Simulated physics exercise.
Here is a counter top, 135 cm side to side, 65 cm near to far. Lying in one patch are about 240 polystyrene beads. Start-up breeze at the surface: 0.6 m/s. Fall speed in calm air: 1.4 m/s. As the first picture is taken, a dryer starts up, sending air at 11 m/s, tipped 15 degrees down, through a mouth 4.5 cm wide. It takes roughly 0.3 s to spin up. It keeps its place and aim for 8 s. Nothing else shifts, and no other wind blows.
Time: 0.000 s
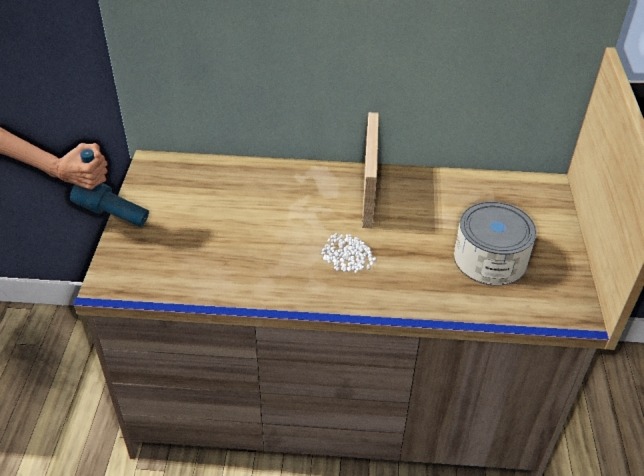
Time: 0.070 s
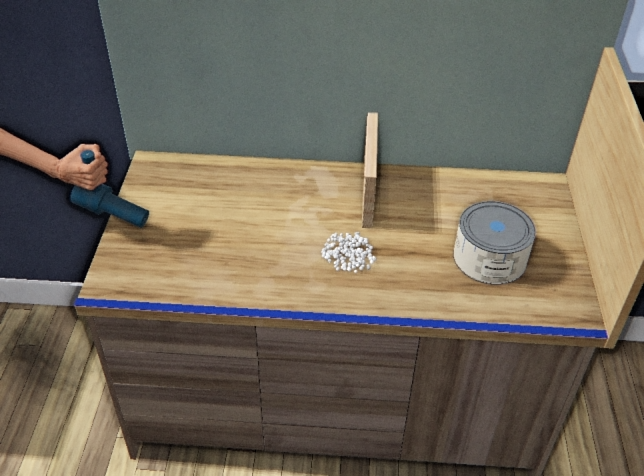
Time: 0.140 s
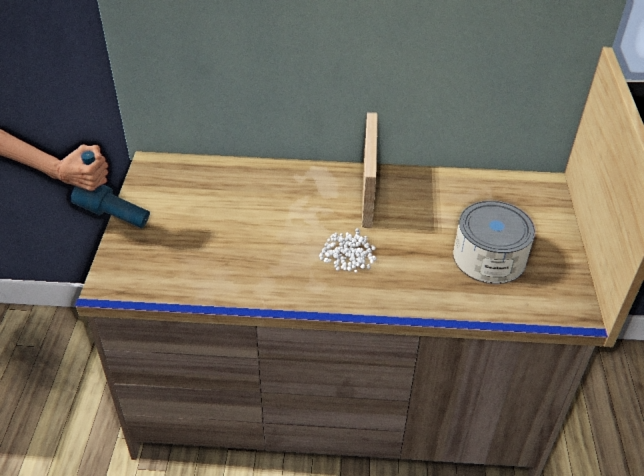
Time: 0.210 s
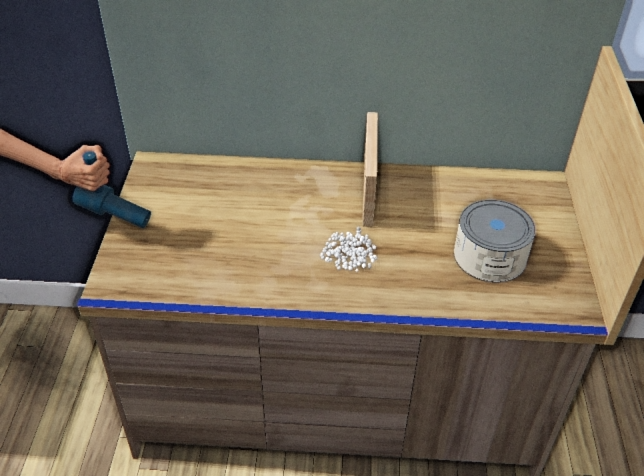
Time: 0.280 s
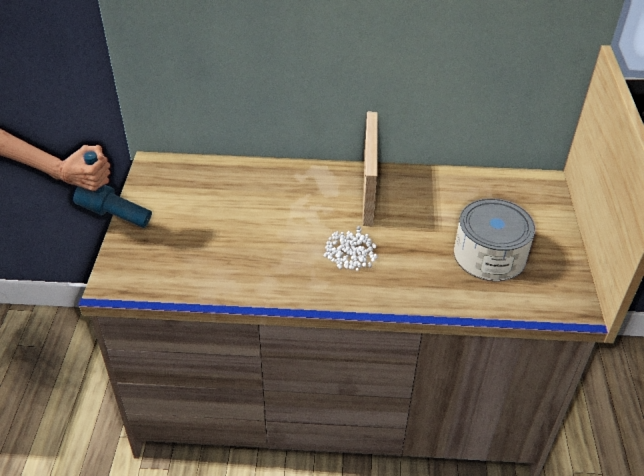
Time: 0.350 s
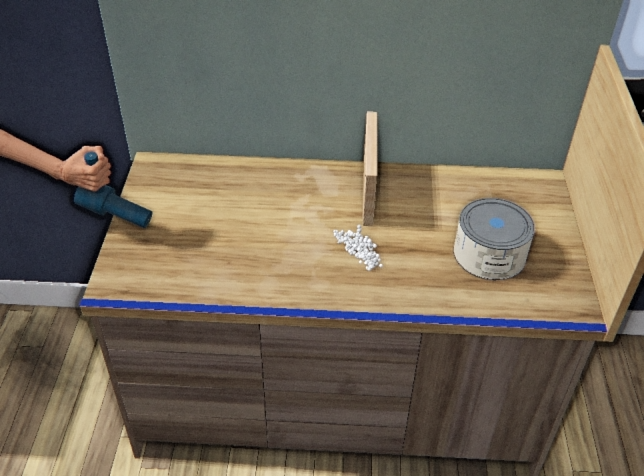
At first, a hand at the left holds a teal dryer toward a round patch of small white beads on a wooden counter, beside an upright board and a large tin, and nothing noticeably moves. Then the patch shifts slightly rightward and stretches into a slanted band.
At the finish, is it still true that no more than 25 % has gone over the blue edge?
Yes, it is still true.
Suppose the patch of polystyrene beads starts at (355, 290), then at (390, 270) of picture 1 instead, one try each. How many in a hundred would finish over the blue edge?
Taking the two spots in order, I'd say around 60 percent and then 30 percent.
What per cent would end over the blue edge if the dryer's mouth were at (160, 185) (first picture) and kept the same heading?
Outcome: Some 80 in a hundred.
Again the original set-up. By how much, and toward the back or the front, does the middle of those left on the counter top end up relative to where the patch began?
The middle sits nearer the rear edge now, some 30 cm away from where it began.
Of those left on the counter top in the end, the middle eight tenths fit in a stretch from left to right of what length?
Looks like some 40 cm to me.
After 1.6 s, 10 % are over the blue edge; the middle of those still in play is near (486, 190); 31 % have settled or left.
After 2.6 s, 10 % are over the blue edge; the middle of those still in play is near (488, 183); 36 % have settled or left.
After 4.4 s, 11 % are over the blue edge; the middle of those still in play is near (467, 185); 39 % have settled or left.
After 8.0 s, at the end, 11 % are over the blue edge; the middle of those still in play is near (452, 181).
